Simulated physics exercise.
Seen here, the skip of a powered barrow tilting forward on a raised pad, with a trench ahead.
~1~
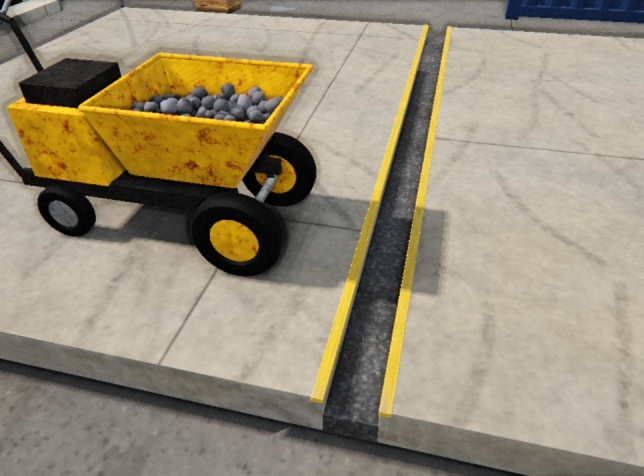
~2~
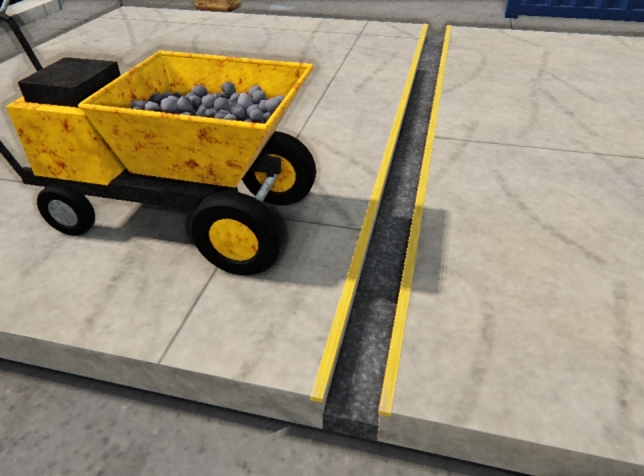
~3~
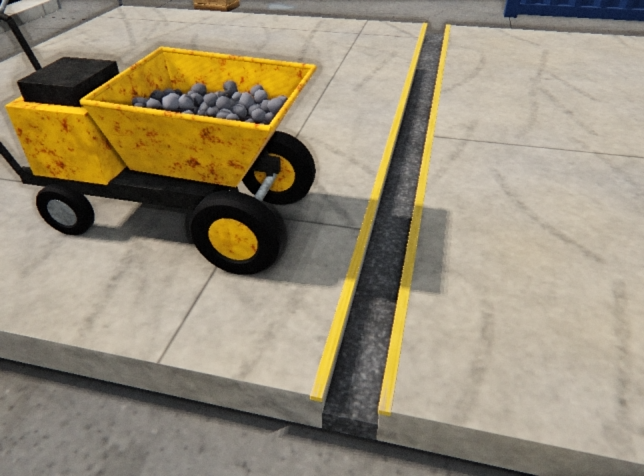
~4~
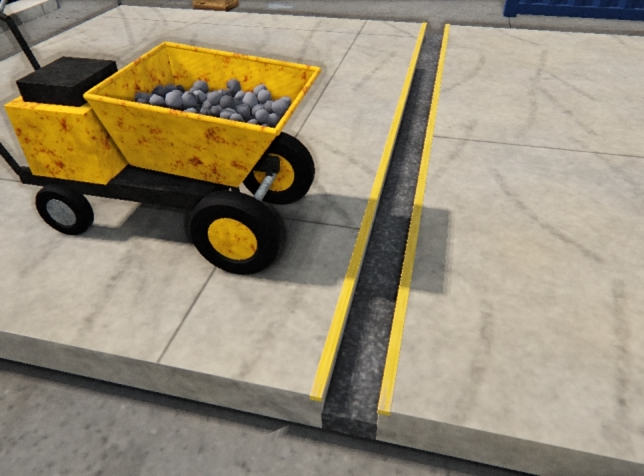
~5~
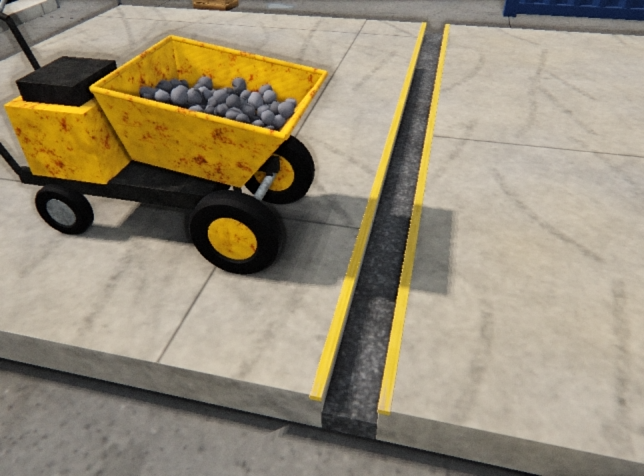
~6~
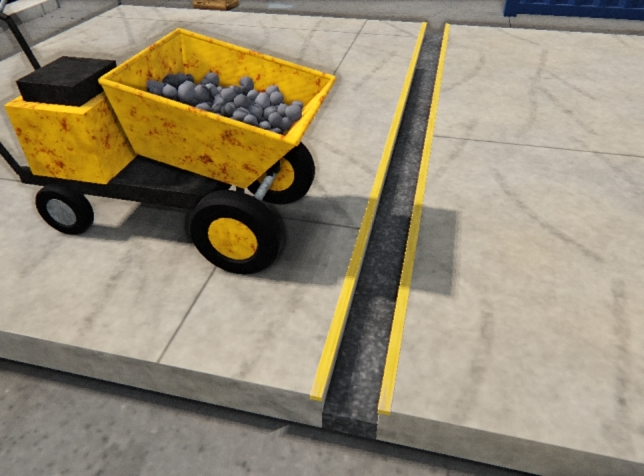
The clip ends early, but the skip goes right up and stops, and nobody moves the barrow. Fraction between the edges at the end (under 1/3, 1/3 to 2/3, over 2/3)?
1/3 to 2/3.
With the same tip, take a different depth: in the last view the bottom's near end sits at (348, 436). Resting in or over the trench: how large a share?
I'd guess about 60 %.
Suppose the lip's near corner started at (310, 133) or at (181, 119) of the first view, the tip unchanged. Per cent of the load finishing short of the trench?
It comes out near 0 in a hundred for the first and near 60 in a hundred for the second.
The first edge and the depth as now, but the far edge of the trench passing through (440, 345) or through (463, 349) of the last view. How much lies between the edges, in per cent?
Close to 90 per cent in the first, close to 100 per cent in the second.
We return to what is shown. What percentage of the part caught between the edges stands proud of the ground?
Roughly 40 %.
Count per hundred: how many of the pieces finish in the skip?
Roughly 0 per cent of the load.
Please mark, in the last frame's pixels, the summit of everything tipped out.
Near (393, 242).
Soon after the last picture, skip tipped steeply; all in the skip.
A little later, skip tipped steeply; nearly all in the skip; a small part in or heaped over the trench; a stray few falling.
Later still, skip tipped right over; about a third in the skip; about a third in or heaped over the trench; about a third beyond it.
By the end, skip tipped right over; a stray few short of the trench; about half in or heaped over the trench; about half beyond it.
